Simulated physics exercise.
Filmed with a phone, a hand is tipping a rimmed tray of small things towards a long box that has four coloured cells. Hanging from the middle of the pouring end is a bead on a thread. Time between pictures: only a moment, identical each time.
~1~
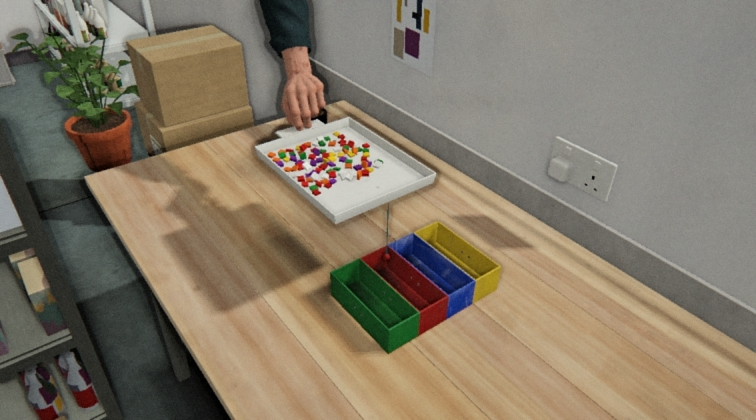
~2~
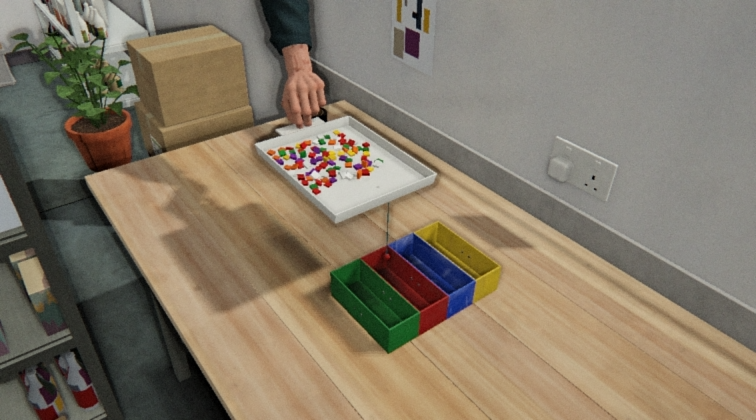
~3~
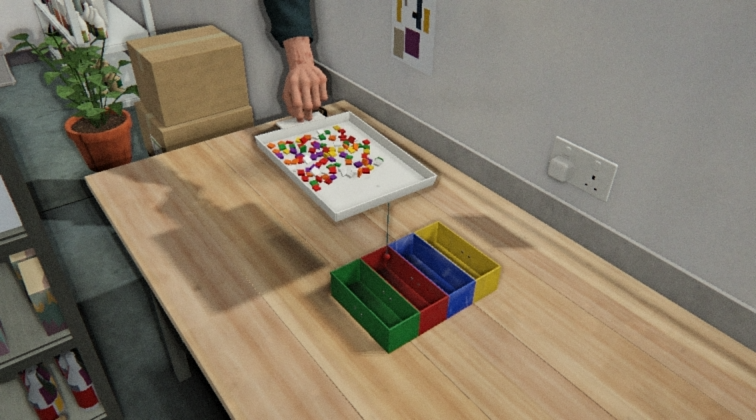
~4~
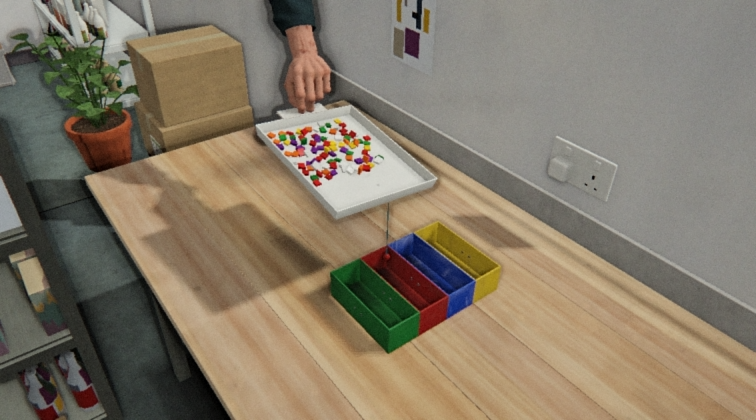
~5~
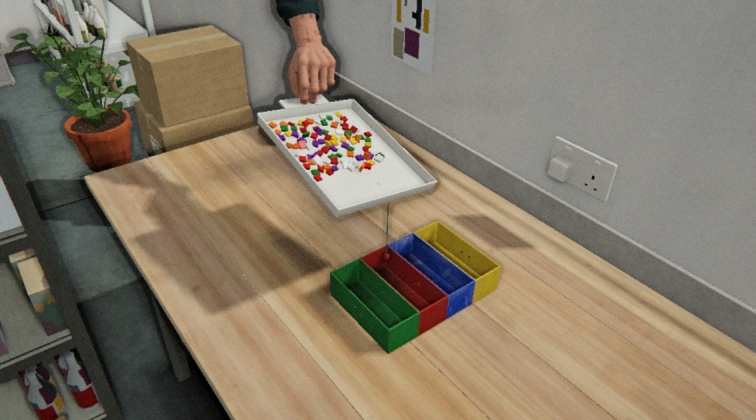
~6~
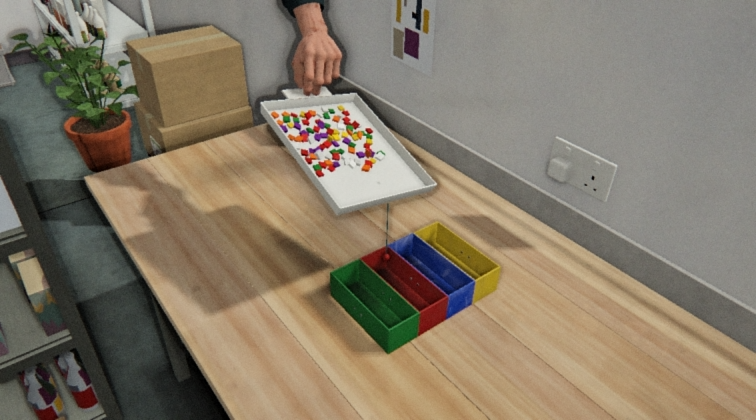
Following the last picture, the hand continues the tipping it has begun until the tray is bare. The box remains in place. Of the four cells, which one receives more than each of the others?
The blue cell receives the most.
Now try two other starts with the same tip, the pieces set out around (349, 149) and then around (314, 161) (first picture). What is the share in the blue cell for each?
You'd get about 60 per cent first and about 60 per cent second.
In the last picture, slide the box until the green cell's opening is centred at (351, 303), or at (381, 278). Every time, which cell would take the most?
First try: That yellow cell. Second try: The blue one.
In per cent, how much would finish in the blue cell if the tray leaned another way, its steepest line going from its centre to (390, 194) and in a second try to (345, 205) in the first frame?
Somewhere close to 40 % the first time, 0 % the second.
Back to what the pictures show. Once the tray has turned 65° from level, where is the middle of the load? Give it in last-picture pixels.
Somewhere about (412, 183).
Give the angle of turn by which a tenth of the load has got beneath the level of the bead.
Close to 75 degrees, I reckon.
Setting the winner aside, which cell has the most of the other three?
The cell in yellow.
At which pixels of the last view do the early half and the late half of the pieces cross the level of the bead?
I'd say around (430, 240) at first, then around (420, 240).
Just after the last frame, tray tipped steeply; almost all on the tray; about a tenth falling or outside the box.
A moment on, tray tipped past a quarter turn; roughly half on the tray; roughly a quarter in the yellow cell; roughly a quarter in the blue cell; about a tenth falling or outside the box.
Further on, tray tipped past a quarter turn; roughly two thirds in the blue cell; roughly a third in the yellow cell; just a few in the red cell; about a tenth falling or outside the box.
When it is over, tray tipped past a quarter turn; roughly two thirds in the blue cell; roughly a third in the yellow cell; just a few in the red cell; not one in the green cell; about a tenth outside the box.
